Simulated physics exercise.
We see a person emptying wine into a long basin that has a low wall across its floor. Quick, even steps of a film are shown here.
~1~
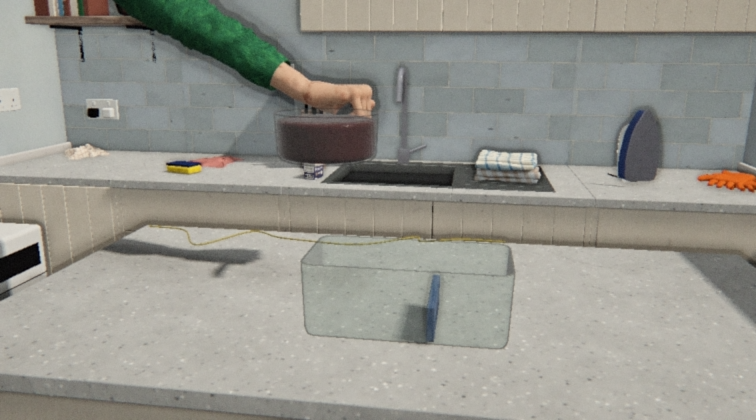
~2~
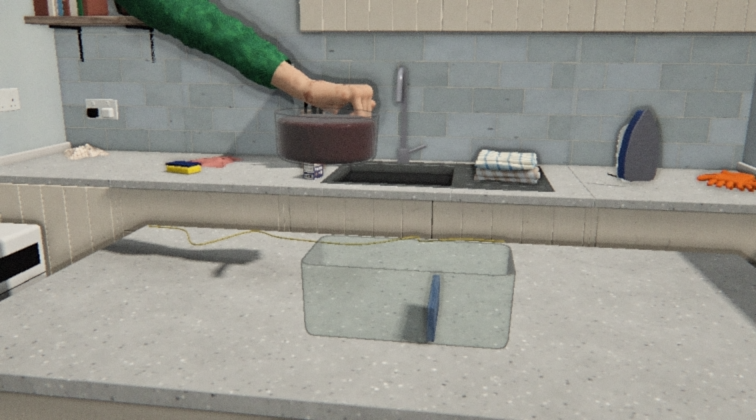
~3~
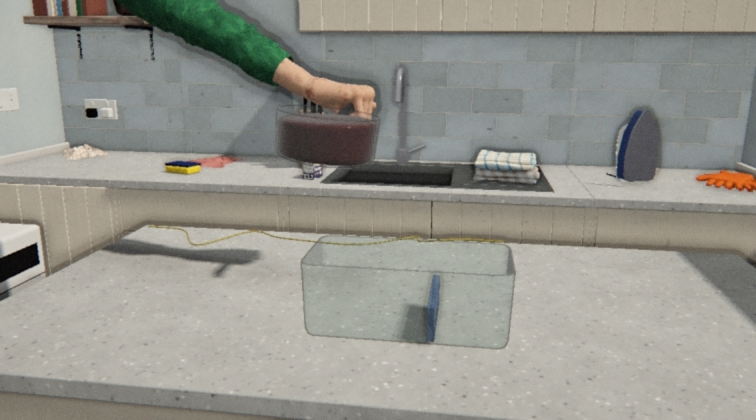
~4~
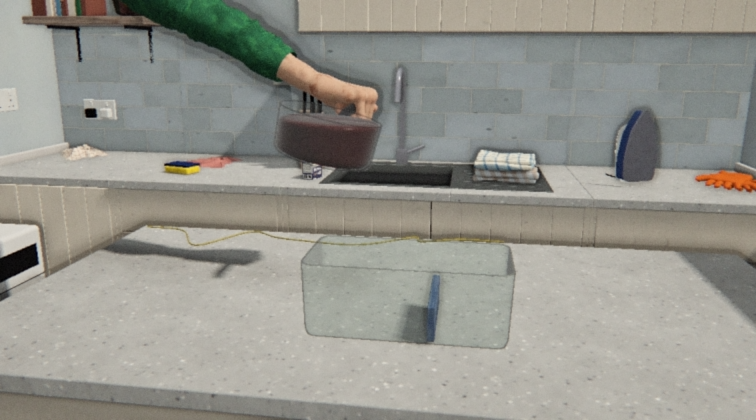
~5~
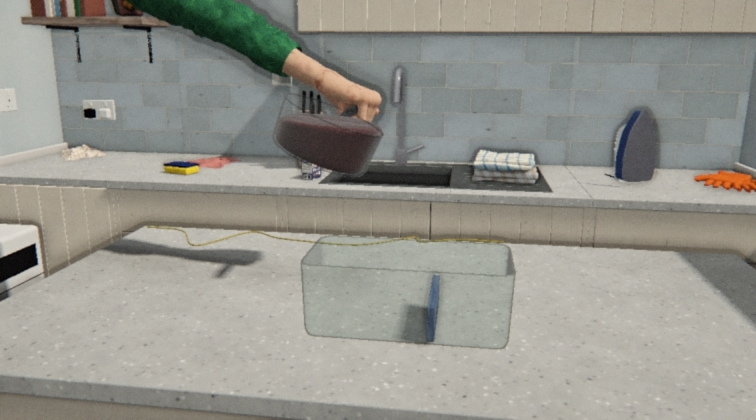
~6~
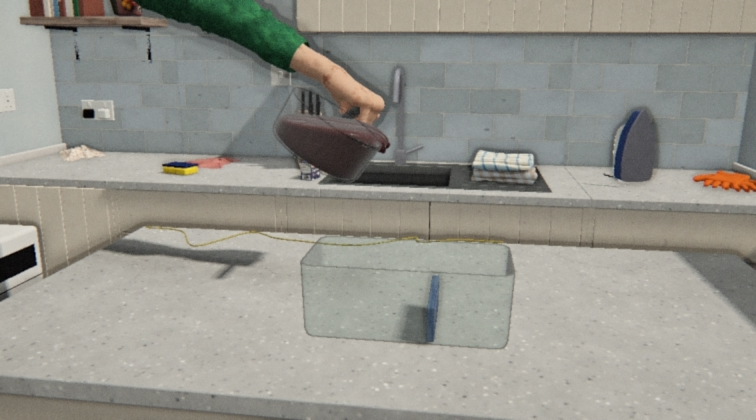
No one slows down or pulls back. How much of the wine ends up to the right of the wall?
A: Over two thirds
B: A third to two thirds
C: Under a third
C, under a third.
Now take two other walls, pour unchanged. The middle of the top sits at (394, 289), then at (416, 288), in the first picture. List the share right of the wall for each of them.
Result: 70 % first, 40 % second.
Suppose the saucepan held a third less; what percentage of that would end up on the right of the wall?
5 %.
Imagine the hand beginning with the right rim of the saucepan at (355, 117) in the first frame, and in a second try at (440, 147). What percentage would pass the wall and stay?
The first start gives some 10 %, the second some 70 %.
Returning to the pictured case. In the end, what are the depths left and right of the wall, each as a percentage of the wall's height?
Roughly 50 left of the wall, roughly 20 right of it.
A moment on, the saucepan is tipped on its side and 19 per cent is still to pour, 20 is left of the wall and 6 right of it.
Next, the saucepan is tipped right over and 4 per cent is still to pour, 76 is left of the wall and 13 right of it.
Then the saucepan is tipped right over and 0 per cent is still to pour, 75 is left of the wall and 14 right of it.
Later the saucepan is tipped right over and 0 per cent is still to pour, 77 is left of the wall and 15 right of it.
In the end 76 per cent lies left of the wall, 16 right of it and 8 outside.
